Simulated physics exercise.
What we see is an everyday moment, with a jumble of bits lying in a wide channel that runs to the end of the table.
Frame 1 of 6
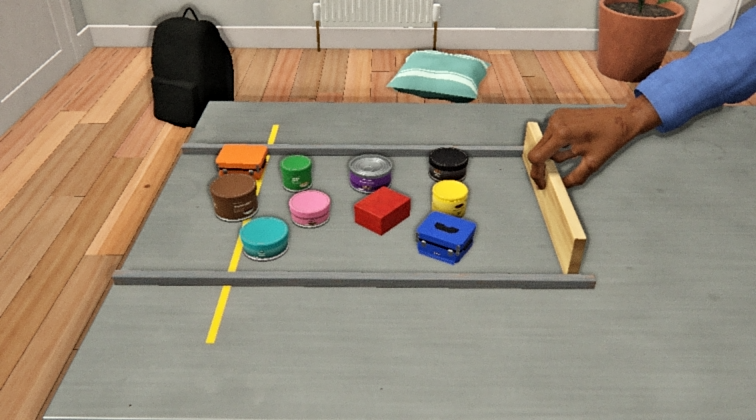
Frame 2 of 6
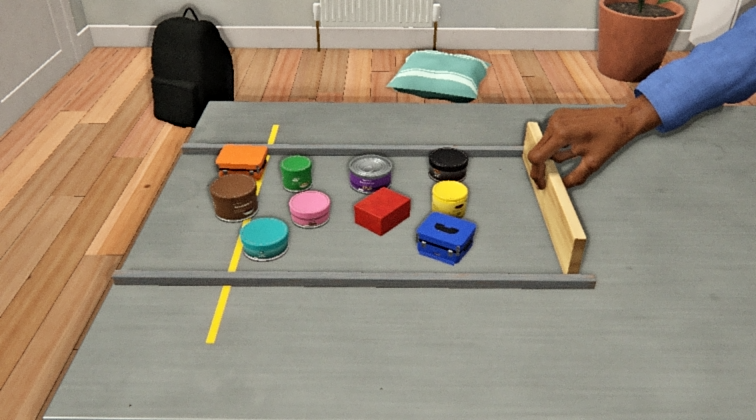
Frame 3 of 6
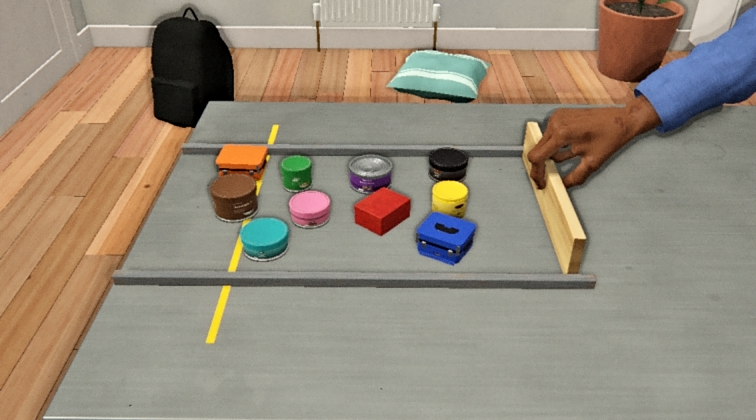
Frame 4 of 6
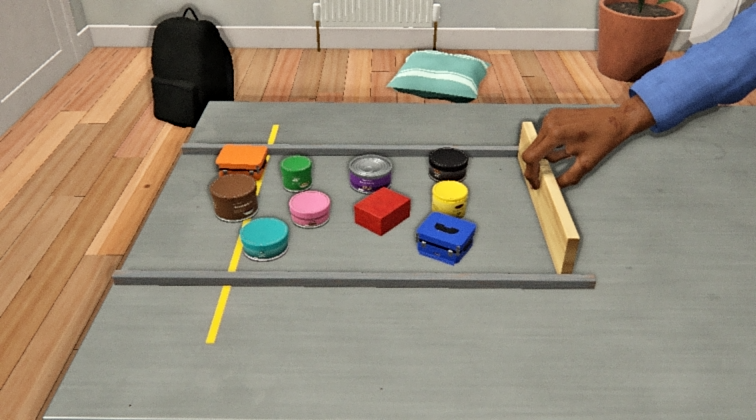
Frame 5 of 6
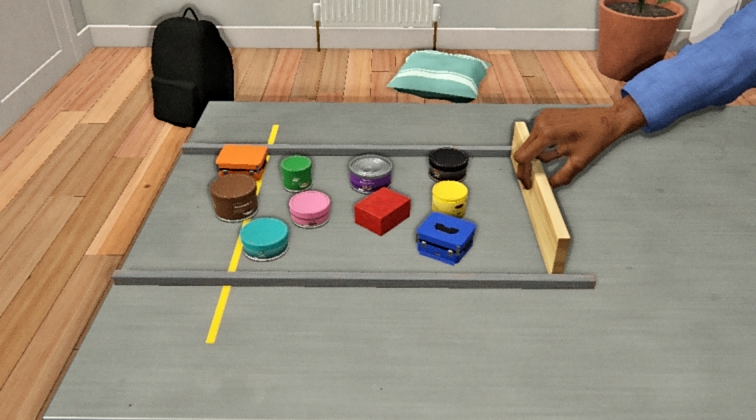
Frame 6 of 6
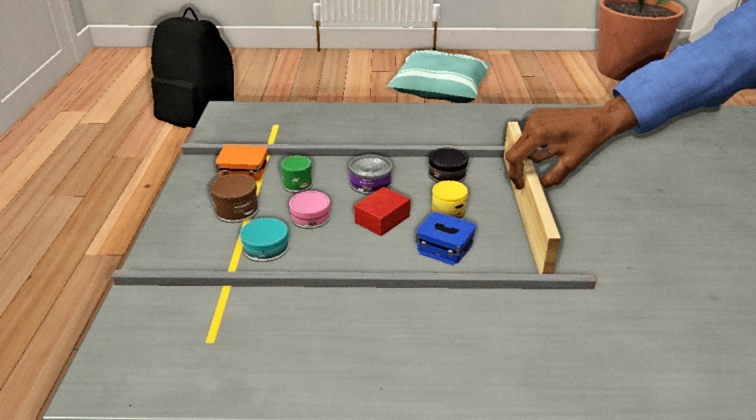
A wooden board, gripped by a hand in a blue sleeve, stands upright at the right of a channel on a grey table, then slides slightly left toward a scatter of colourful tubs and boxes. The containers stay still, with a gap remaining between them and the board.
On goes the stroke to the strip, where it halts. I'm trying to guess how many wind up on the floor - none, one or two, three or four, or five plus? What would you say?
I expect every piece to stay on the table.
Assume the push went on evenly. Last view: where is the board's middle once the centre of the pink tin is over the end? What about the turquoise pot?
The middle is at (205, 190) when it's the pink tin, and at (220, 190) when it's the turquoise pot.
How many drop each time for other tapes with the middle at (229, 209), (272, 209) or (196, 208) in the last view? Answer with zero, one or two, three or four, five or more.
In turn: 1 or 2, zero, five or over.
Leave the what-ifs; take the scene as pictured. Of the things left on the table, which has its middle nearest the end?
Looks like the brown pot to me.
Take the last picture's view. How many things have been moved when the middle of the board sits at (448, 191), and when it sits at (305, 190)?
At the first place 3, at the second 10.
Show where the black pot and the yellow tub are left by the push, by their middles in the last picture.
In the last picture the black pot sits at (244, 157) while the yellow tub sits at (234, 197).
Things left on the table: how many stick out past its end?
That would be 1.
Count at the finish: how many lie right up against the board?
Count: 5.
A little later, none off yet; orange case at rest near (243, 164); brown pot at rest near (235, 198); turquoise pot at rest near (265, 239).
When it is over, the number that fall off is zero.
